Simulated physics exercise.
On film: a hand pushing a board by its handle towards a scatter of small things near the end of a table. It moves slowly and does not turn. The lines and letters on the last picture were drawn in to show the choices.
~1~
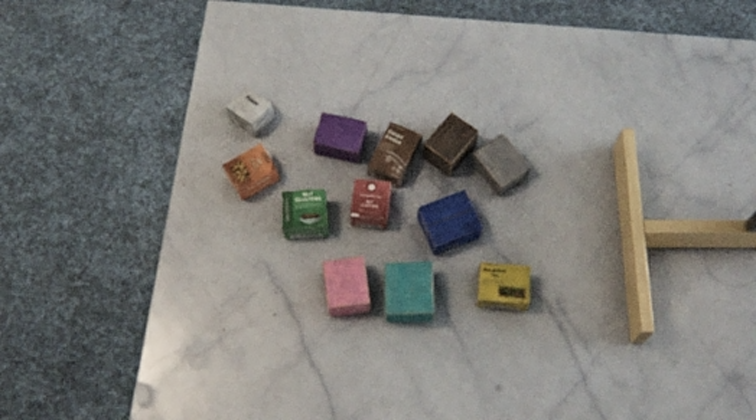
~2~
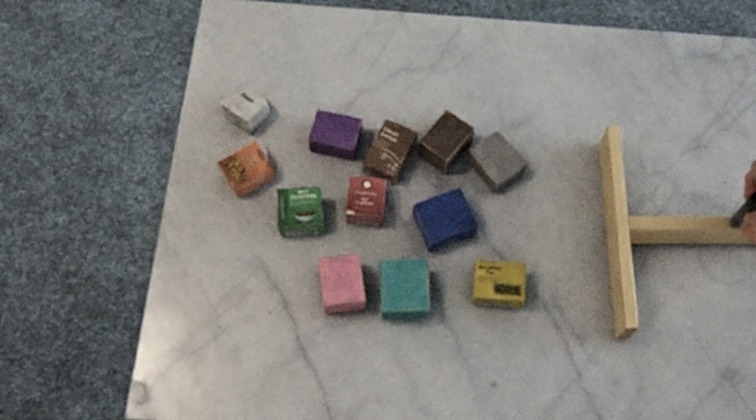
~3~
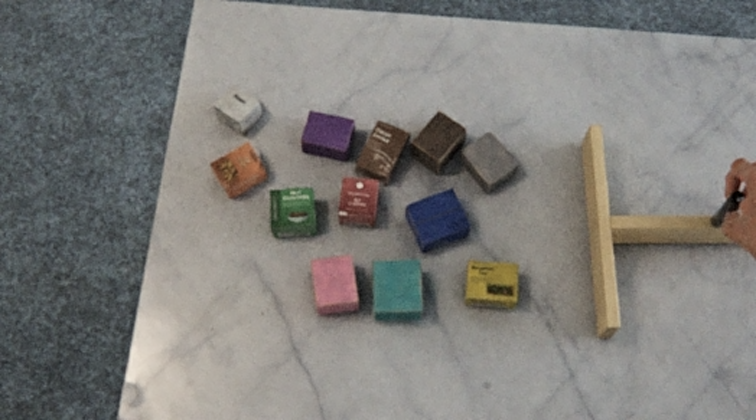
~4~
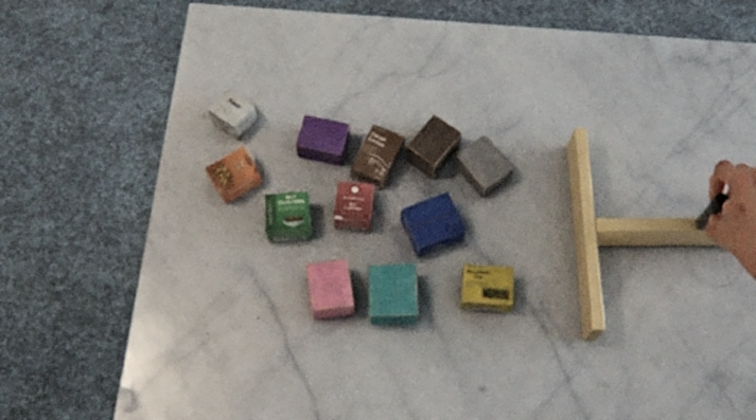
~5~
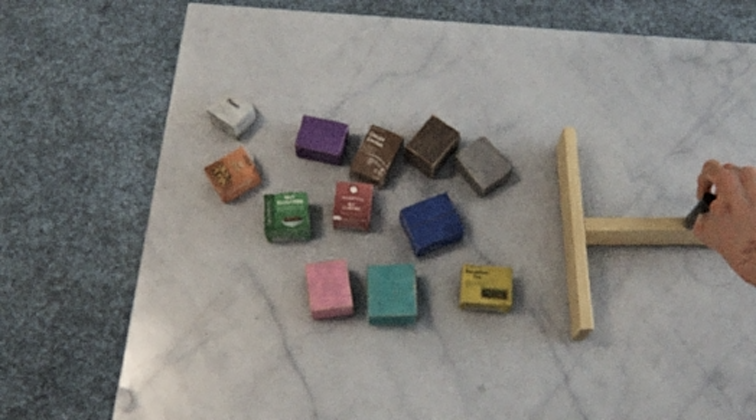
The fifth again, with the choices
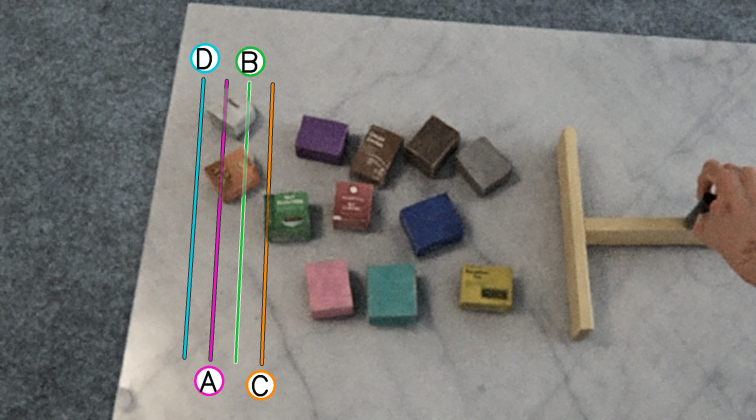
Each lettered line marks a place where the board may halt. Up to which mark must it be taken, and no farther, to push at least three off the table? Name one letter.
Stop at B.
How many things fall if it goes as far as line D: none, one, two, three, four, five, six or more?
By then, six or more.
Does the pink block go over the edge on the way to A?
By then, yes.
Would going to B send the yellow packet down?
No.
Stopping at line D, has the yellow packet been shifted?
Yes.
On the marked copy, A at (219, 213); B at (243, 215); C at (267, 217); D at (195, 211).
Following B. Soon after the start, board (457, 214); turquoise block (375, 294); black block (391, 135).
Later, board (337, 205); orange packet (184, 183); purple block (201, 144).
In the end, board (243, 198); orange packet over the edge; green packet over the edge; six fallen.
As for the rest, A drops seven, but is farther than needed; C drops only two; D drops nine, but is farther than needed.
